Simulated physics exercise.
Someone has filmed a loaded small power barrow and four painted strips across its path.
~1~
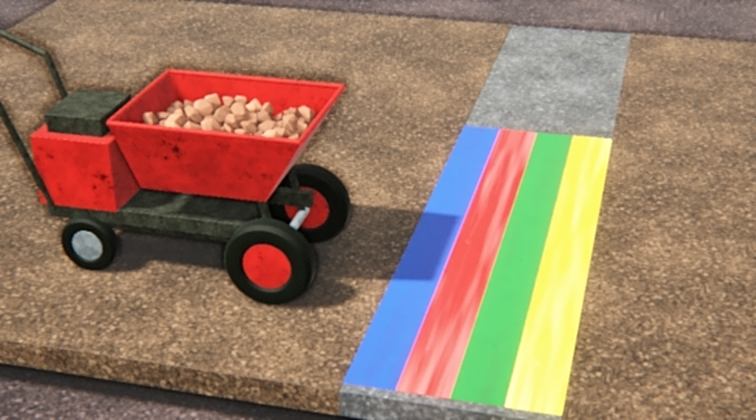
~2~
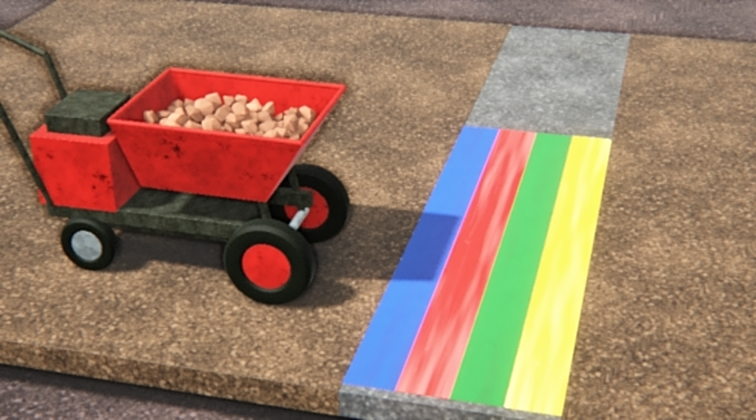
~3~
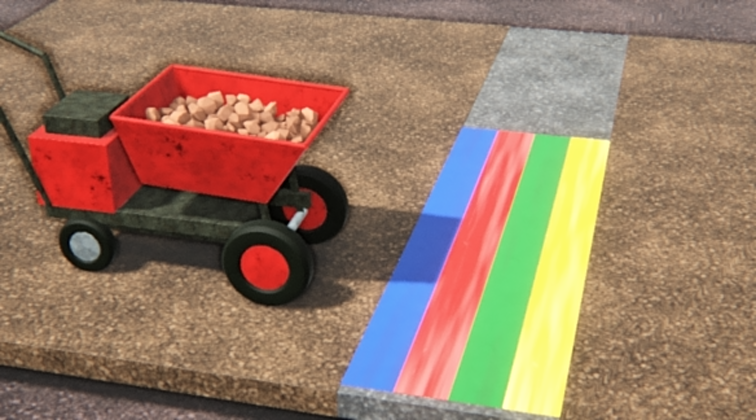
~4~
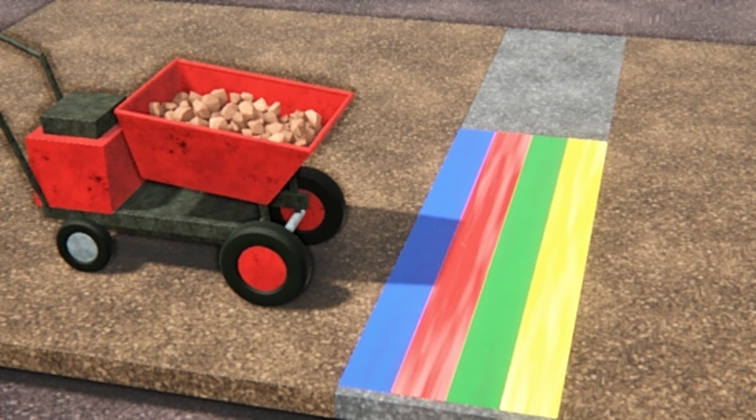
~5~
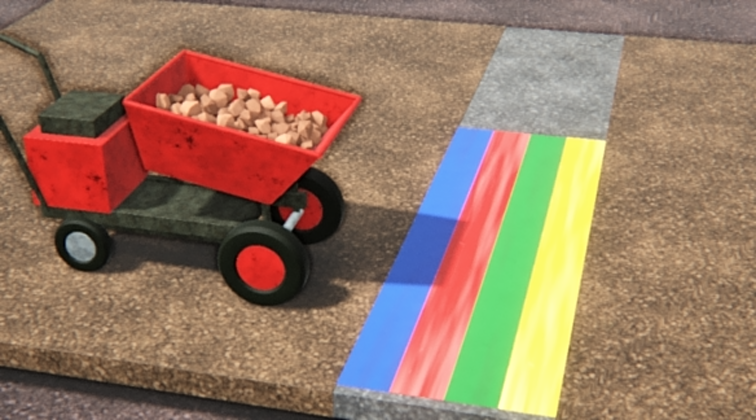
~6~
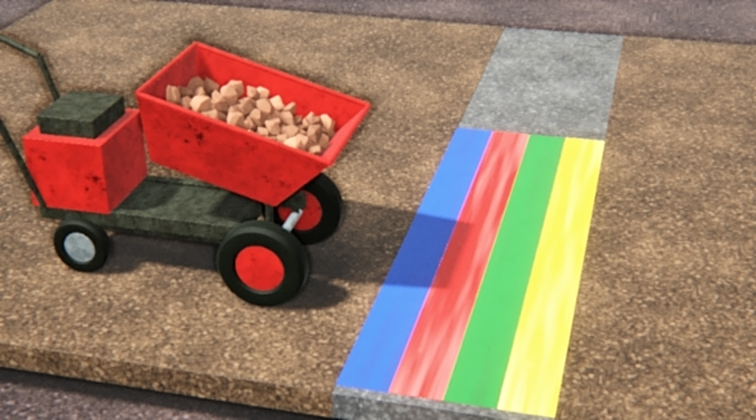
At first, a small red power barrow loaded with rubble stands at left with its skip level, beside blue, red, green and yellow strips painted on the ground. The skip then tilts slightly toward the strips, its back end rising. By the end it is clearly tipped, the rubble still inside.
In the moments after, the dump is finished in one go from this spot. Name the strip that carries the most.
The red one gets the largest share.
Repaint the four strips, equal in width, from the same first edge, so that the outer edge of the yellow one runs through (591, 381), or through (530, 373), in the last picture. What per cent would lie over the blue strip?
In turn 20 and 10 in a hundred.
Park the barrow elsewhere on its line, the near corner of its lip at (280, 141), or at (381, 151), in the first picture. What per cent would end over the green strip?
The first gives 20 %, the second 30 %.
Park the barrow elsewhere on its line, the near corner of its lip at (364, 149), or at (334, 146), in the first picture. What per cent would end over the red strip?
About 0 and 20 per cent.
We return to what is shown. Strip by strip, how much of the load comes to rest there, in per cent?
Blue strip near 10; red strip near 30; green strip near 20; yellow strip near 15.
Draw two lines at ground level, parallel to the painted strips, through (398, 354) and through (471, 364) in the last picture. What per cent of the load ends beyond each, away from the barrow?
In turn 80 and 30 in a hundred.
Soon, skip tipped steeply; all in the skip.
A while on, skip tipped right over; nearly all in the skip; a stray few over the blue strip; a small part over the red strip; a stray few falling.
Towards the end, skip tipped right over; about a third in the skip; a small part over the blue strip; about a quarter over the red strip; about a quarter over the green strip; a small part over the yellow strip; a stray few off the paint.
Finally, skip tipped right over; about a quarter in the skip; a small part over the blue strip; about a third over the red strip; about a quarter over the green strip; a small part over the yellow strip; a small part off the paint.
